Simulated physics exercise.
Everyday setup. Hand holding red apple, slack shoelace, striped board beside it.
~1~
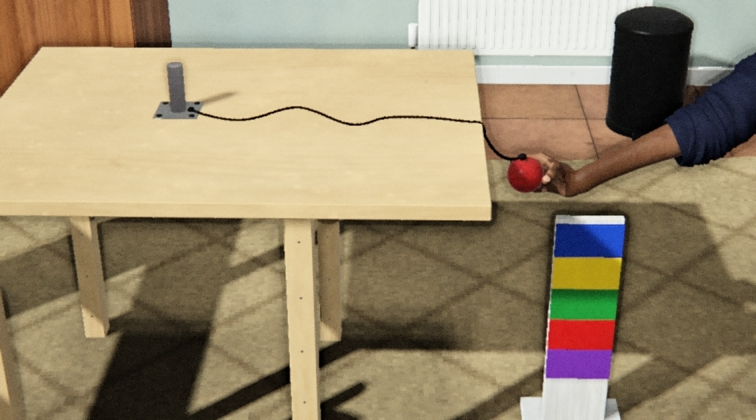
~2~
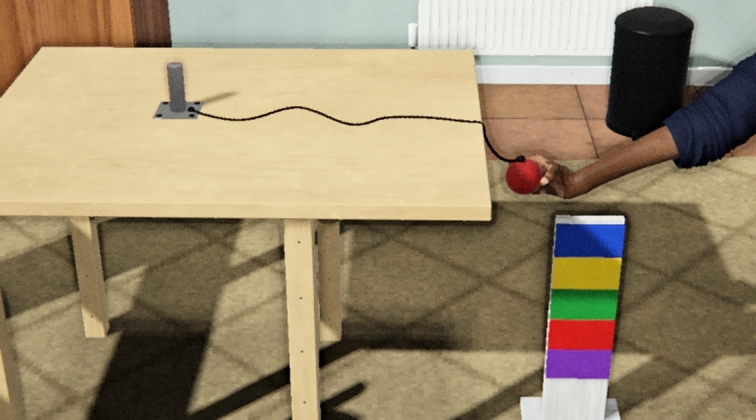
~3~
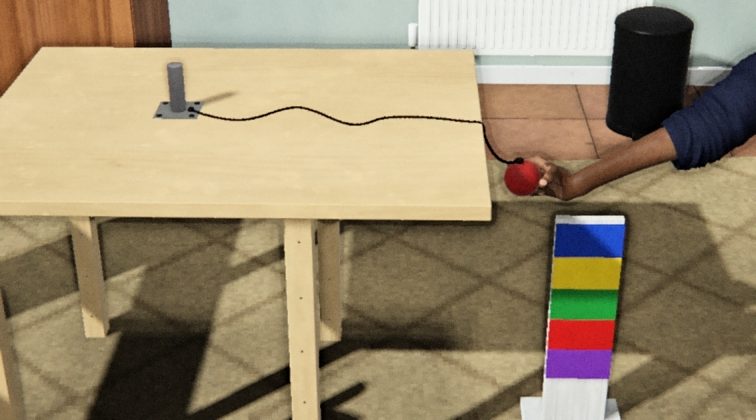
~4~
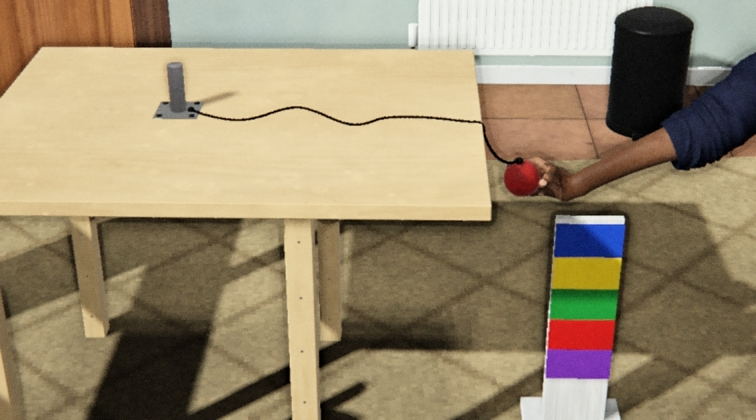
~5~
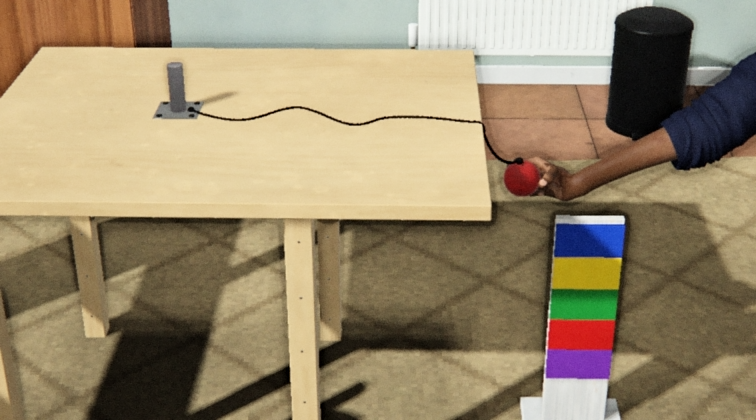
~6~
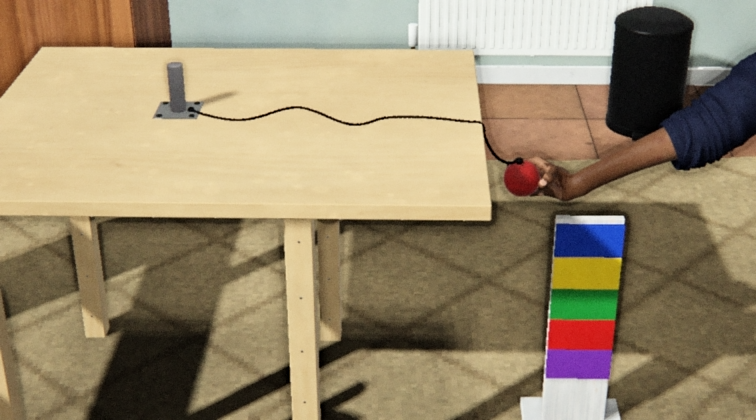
Beside a wooden table, a hand held a red ball tied to a slack dark cord running from a small metal post, near a colourful striped board, and barely moved apart from a slight dip.
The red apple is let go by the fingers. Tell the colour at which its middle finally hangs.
It hangs at blue.
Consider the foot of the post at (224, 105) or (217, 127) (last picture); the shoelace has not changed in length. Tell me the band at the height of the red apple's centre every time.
Taking the two spots in turn: Yellow, then yellow.
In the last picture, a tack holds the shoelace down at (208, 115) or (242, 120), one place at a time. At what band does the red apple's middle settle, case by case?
Try one: Blue. Try two: Blue.
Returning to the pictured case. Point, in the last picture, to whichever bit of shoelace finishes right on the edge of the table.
It sits at about (447, 119).
A little later, apple near (457, 231); level with blue.
Next, apple near (490, 236); level with blue.
When it is over, apple near (470, 235); level with blue. Its middle rests at the blue band.
